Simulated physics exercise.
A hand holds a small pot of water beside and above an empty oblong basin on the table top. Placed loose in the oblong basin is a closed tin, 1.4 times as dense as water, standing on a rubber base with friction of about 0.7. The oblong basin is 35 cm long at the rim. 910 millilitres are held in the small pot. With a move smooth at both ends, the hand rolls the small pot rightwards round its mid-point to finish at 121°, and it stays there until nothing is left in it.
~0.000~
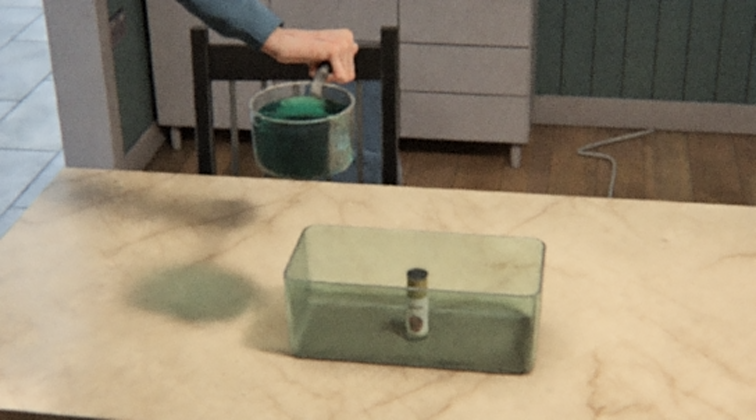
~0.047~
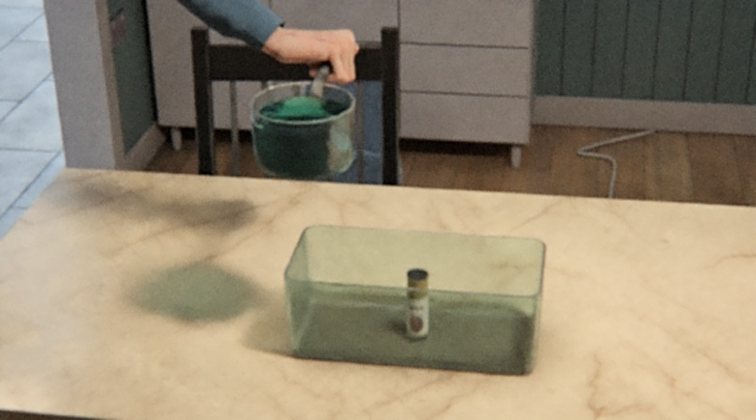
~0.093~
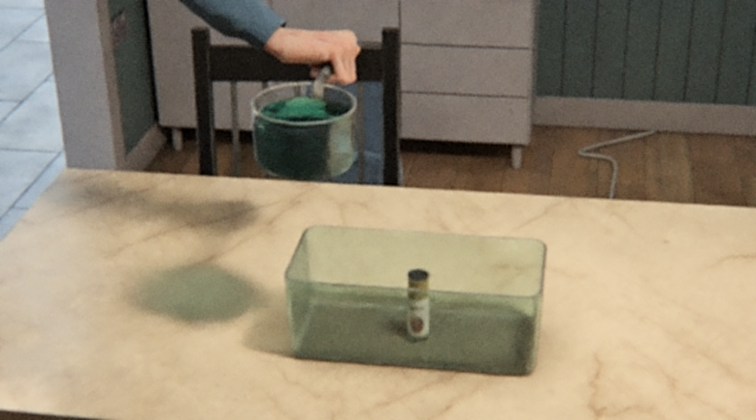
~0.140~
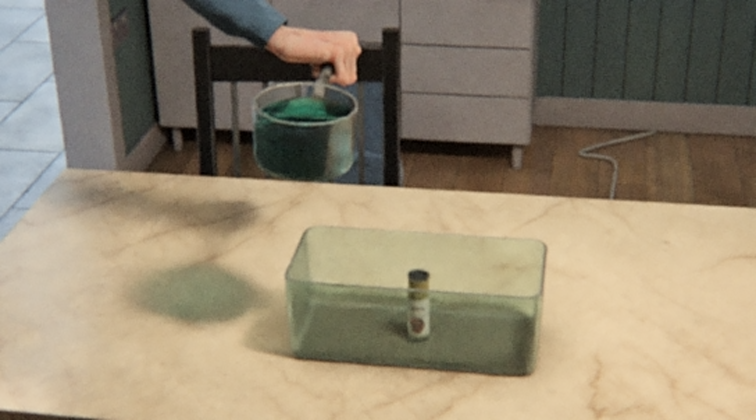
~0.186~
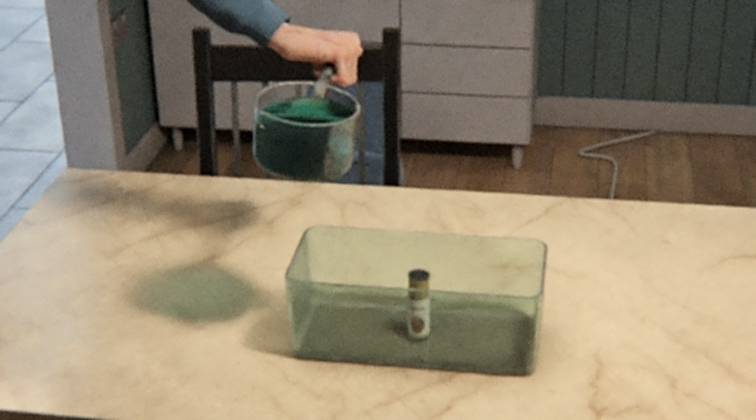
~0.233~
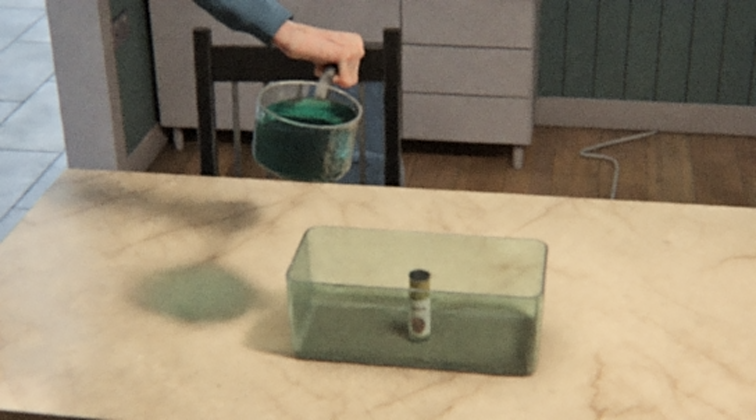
At a marble-patterned table, a hand holding a small pot of green water slowly tilts it slightly rightwards near an oblong basin containing a tin.
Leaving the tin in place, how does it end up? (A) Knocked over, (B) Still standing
Answer: B.
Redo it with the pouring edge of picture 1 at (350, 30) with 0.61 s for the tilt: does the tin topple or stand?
Then it tips over.
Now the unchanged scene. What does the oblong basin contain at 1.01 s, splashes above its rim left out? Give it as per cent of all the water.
I reckon close to 80 per cent.
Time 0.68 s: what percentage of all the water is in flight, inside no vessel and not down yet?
32 %.
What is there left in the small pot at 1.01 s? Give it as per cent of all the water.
7 %.
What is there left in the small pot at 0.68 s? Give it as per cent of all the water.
Close to 62 percent of the liquid remains at that time.
Then, 0.68 s in, the tilt is 71° and 61 per cent is still to pour; the tin stands where it began.
Then, 1.01 s in, the tilt is 112° and 7 per cent is still to pour; the tin stands where it began.
Then, 1.35 s in, the tilt is 121° and 0 per cent is still to pour; the tin stands where it began.
Then, 1.72 s in, the tilt is 121° and 0 per cent is still to pour; the tin stands where it began.
Finally, the tin stands where it began.
